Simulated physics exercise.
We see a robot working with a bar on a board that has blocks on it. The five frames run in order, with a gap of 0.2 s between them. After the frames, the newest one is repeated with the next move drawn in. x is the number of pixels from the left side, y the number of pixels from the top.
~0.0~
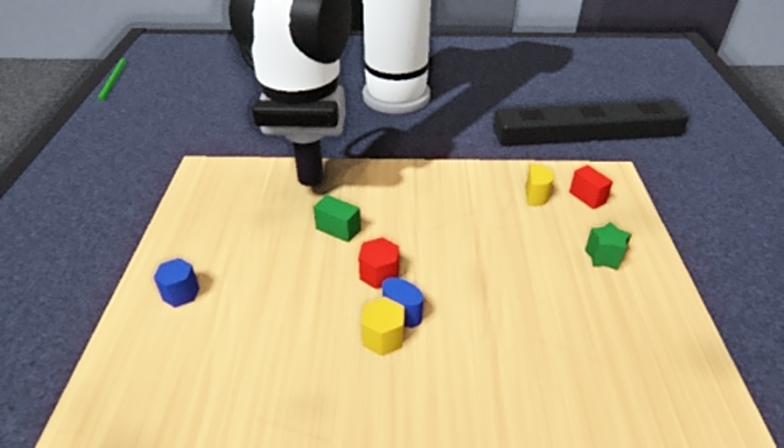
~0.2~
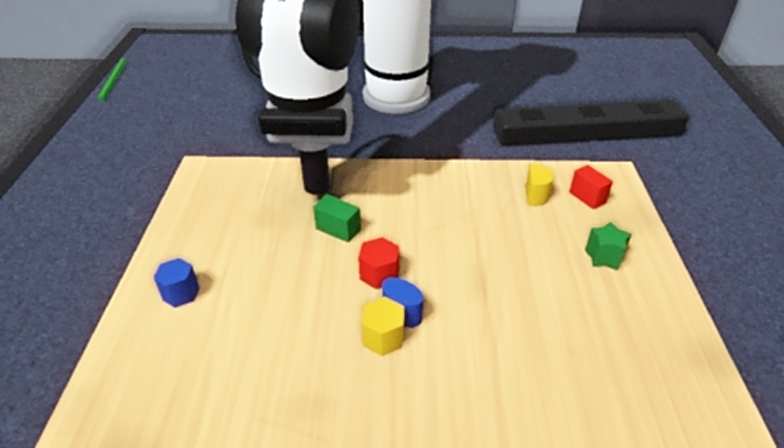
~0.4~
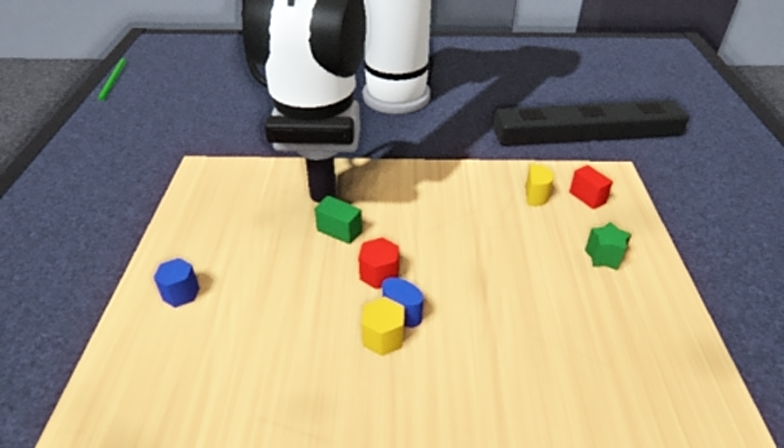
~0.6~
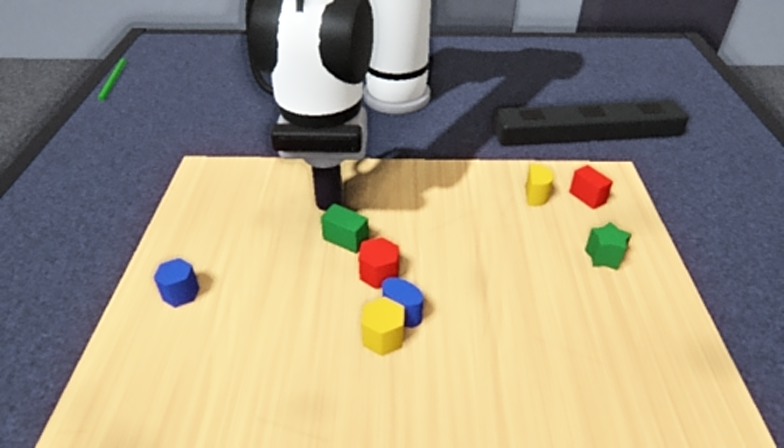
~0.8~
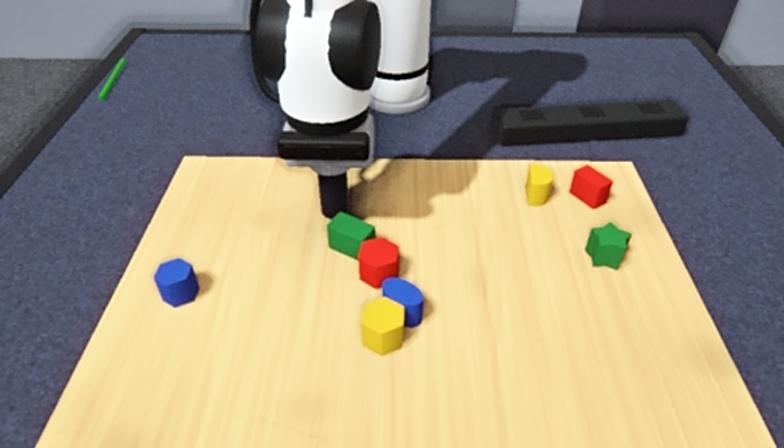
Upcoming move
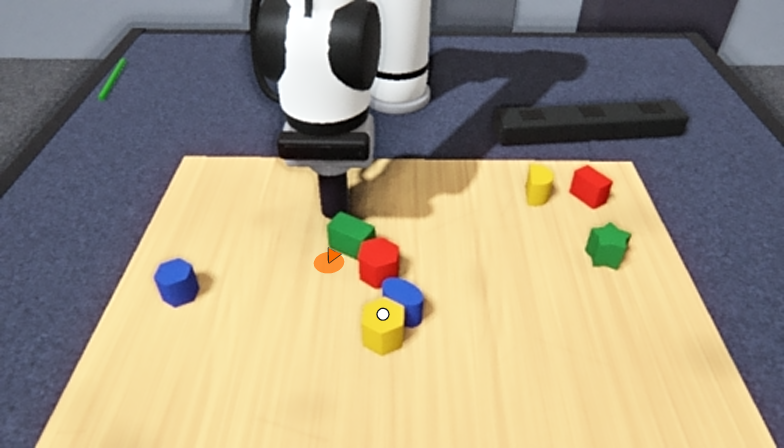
A white and black robot arm holds a dark bar over a light wooden board on a dark blue table, seen from above and in front by a still camera. A green block and red, blue and yellow ones sit near the middle, a blue one at left, and yellow, red and green ones at upper right. The bar moves slightly down and right, then nudges the green rectangular block a short way toward the central red six-sided block while the others stay still.
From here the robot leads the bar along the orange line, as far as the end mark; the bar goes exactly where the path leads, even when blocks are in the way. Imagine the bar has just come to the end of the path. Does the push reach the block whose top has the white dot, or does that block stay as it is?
The answer is that it remains undisturbed.
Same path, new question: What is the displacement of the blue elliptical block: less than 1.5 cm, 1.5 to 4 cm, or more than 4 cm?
Band: Under 1.5 cm.
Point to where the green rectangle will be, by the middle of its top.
Top centre: (352, 260).
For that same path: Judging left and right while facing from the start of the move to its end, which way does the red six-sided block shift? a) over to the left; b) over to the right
I'll go with a - over to the left.
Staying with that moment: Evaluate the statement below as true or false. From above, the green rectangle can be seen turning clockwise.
That statement is not accurate.
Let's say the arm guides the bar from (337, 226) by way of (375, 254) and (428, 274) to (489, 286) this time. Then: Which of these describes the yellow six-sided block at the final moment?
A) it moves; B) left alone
My answer is option A.
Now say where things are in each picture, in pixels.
The first picture shows lower end of the bar (311, 180), tops of blocks, green rectangle (336, 207), red six-sided block (379, 251), yellow six-sided block (383, 314), blue elliptical block (403, 290).
The second picture shows bar (317, 188), blocks as before.
The third picture shows bar (324, 196), green rectangle (338, 208).
The fourth picture shows bar (330, 204), green rectangle (344, 217).
The fifth picture shows bar (336, 212), green rectangle (351, 225), red six-sided block (379, 251), yellow six-sided block (383, 314), blue elliptical block (403, 290).
The drawn path runs from (337, 226) through (339, 238) and (336, 250) to (329, 262); the dot is on the yellow six-sided block.
The first path, step by step. Halfway along, bar (337, 230); green rectangle (353, 245); red six-sided block (387, 263), turned 35° anticlockwise.
At the end, bar (328, 248); green rectangle (352, 260), turned 25° anticlockwise; red six-sided block (395, 267), turned 55° anticlockwise; yellow six-sided block not moved; blue elliptical block (409, 296).
